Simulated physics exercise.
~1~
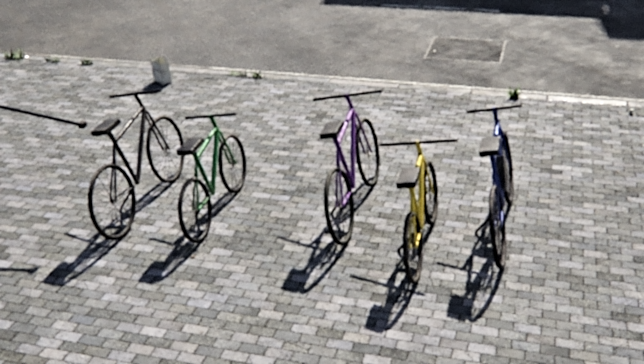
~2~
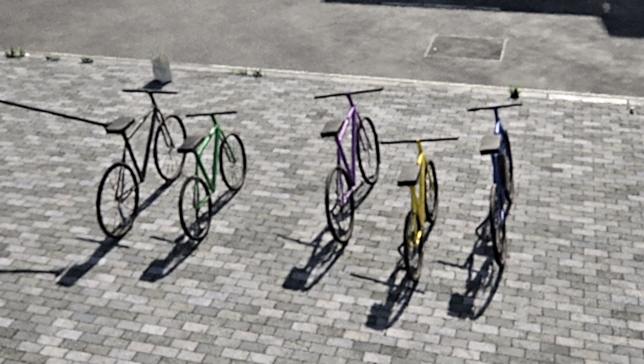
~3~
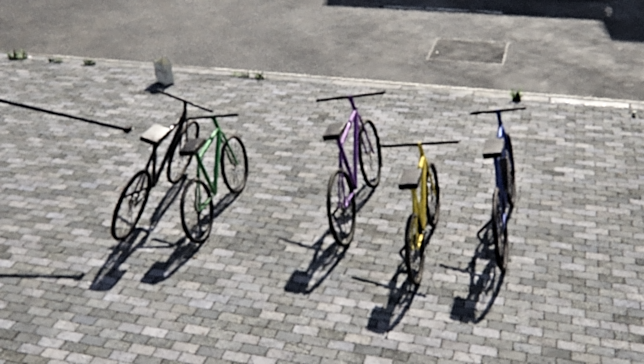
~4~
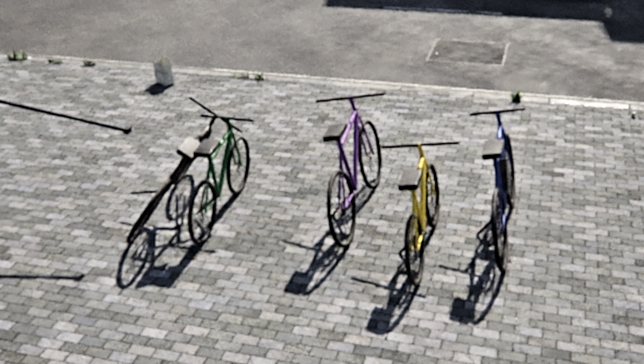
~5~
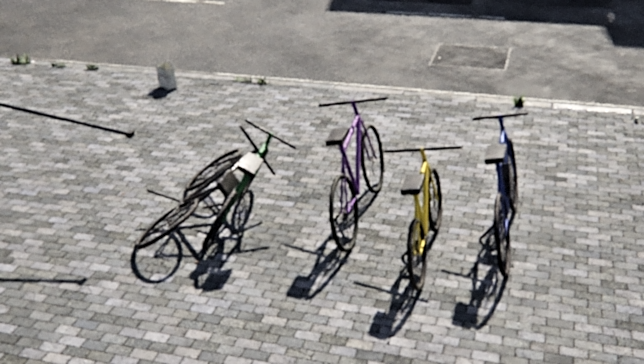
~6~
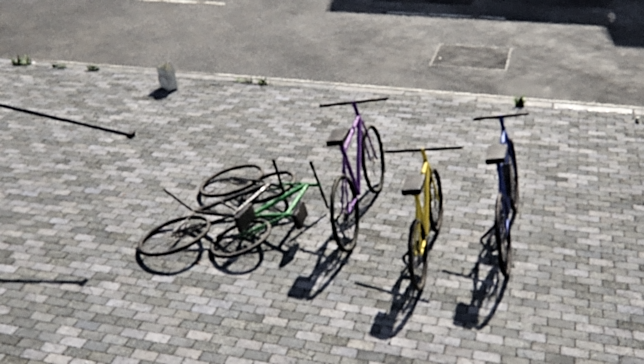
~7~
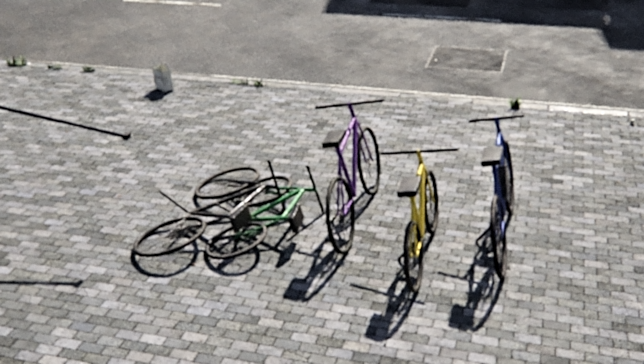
At first, five bicycles stand side by side on sunlit grey paving, with a dark pole reaching in from the left toward the nearest one. The pole pushes right against that first dark bicycle, which starts to lean, and then the pole stops. The bicycle keeps tipping right and comes against the green one beside it. The green bicycle tilts over in turn, and the two go down together, ending in a tangle flat on the paving. The purple bicycle next to them stays upright, as do the yellow and blue ones, leaving three standing.
